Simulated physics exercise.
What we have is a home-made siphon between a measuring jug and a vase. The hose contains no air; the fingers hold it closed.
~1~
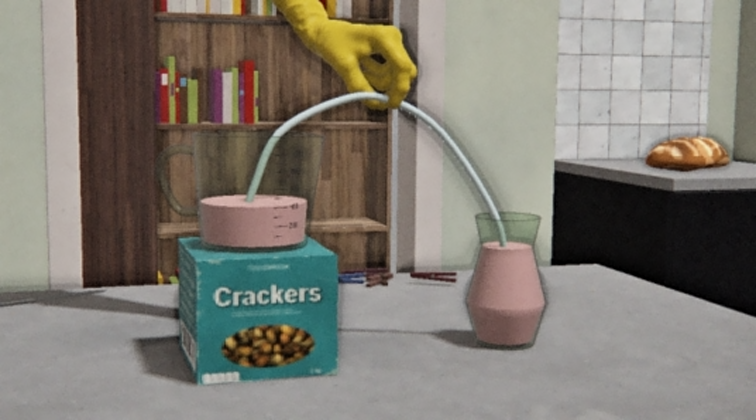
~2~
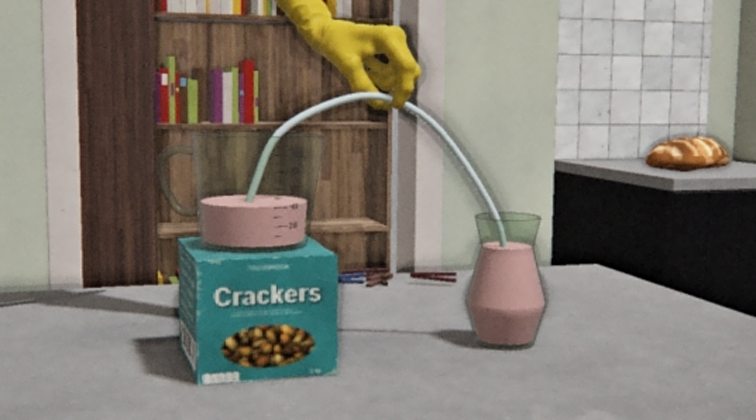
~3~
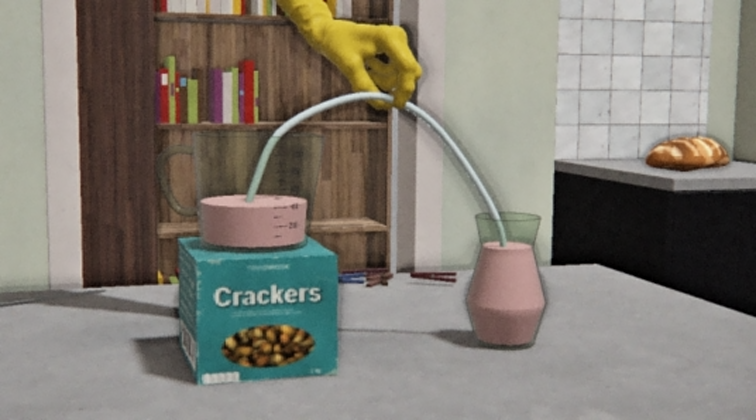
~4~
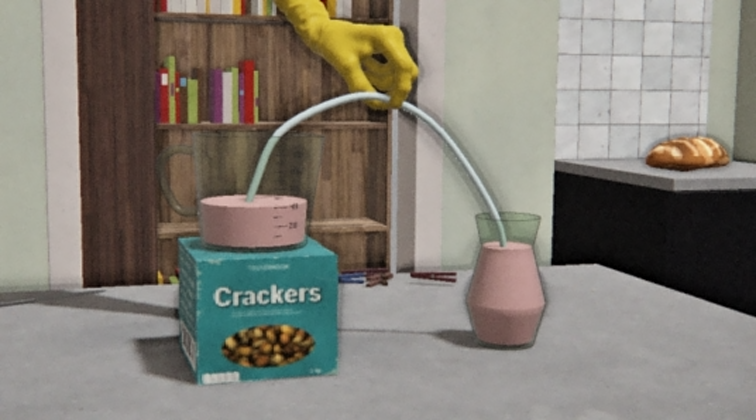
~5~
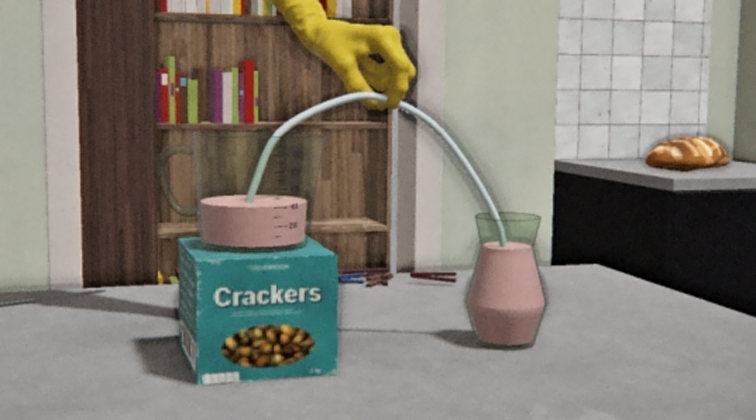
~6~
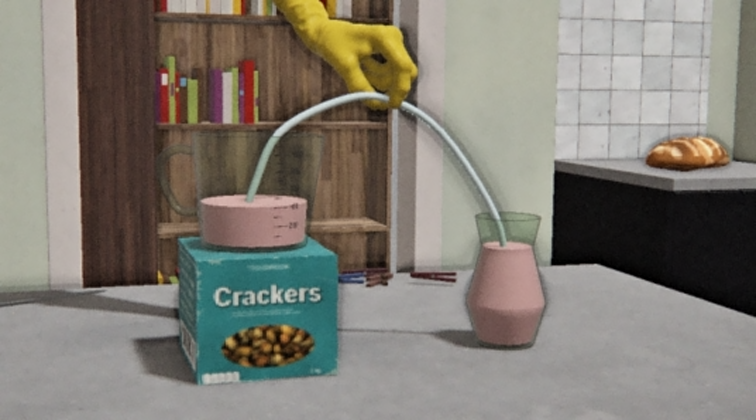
In a kitchen with a bookshelf behind and bread on a dark counter at right, a grey tabletop is seen from the front, slightly above. A measuring jug of pink liquid sits on a teal crackers box at left, a pale hose arching from it into a glass vase of pink liquid at right. A yellow-gloved hand pinches the hose's top, and nothing visibly moves, the levels and camera staying still.
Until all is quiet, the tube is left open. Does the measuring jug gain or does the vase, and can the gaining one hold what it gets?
Flow: The right one gains. Taker: It cannot hold it.
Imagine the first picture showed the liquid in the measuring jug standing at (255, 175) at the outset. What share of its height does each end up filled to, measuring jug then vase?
The first settles near 15 percent and the second near 100 percent.
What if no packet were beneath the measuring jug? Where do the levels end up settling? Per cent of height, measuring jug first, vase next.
Final levels, in order: Approx. 50 % / 40 %.
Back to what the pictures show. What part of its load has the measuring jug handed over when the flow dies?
About 60 per cent.
Soon after, the measuring jug is about a quarter full; the vase is nearly full.
Later, the measuring jug is about a quarter full; the vase is full to the brim; some has gone over the lower rim.
In the end, the measuring jug is nearly empty; the vase is full to the brim; some has gone over the lower rim; the two surfaces are level.
